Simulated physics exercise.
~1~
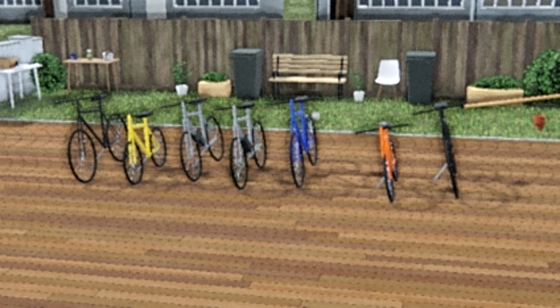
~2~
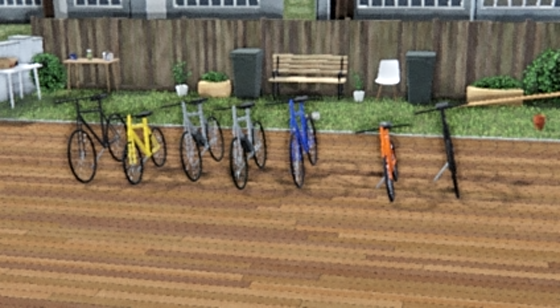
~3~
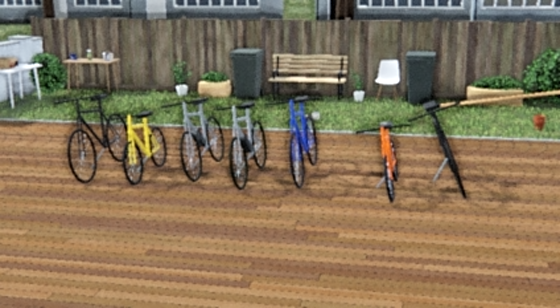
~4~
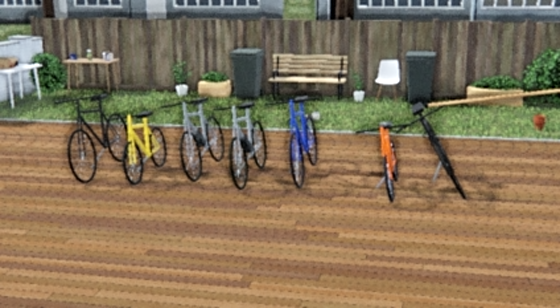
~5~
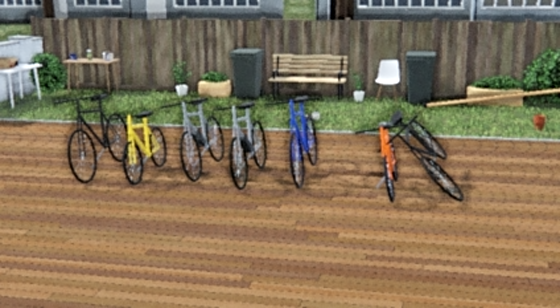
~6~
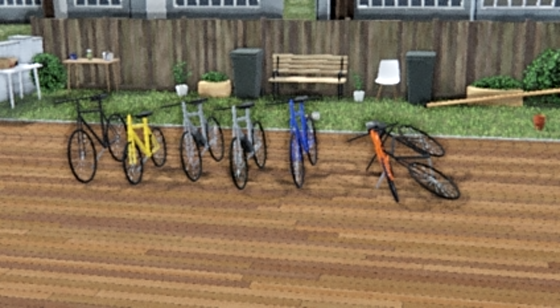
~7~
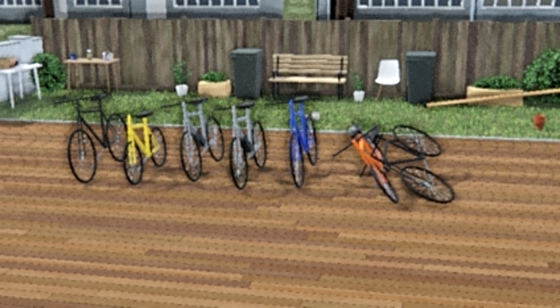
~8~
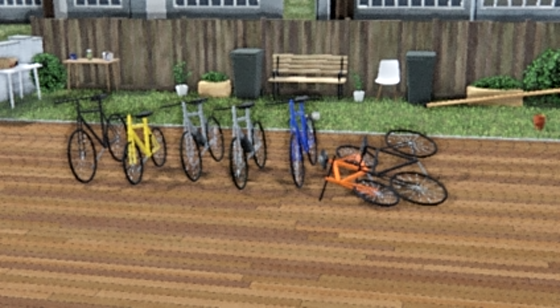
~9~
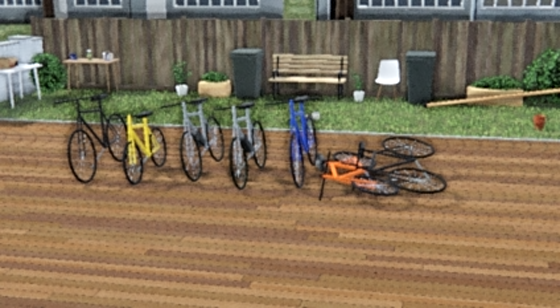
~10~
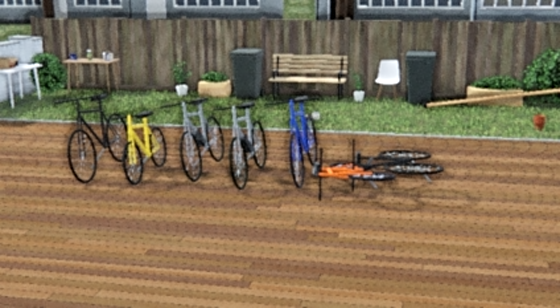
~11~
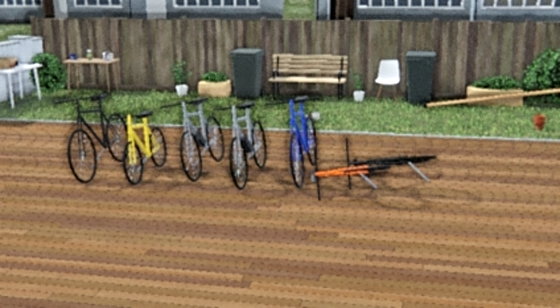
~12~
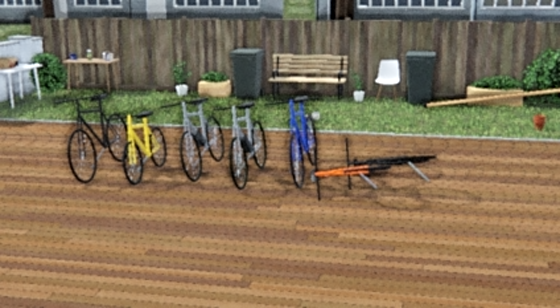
Row of parked bicycles in a yard, a pole tipping the rightmost into the orange one, both falling flat, five left standing.
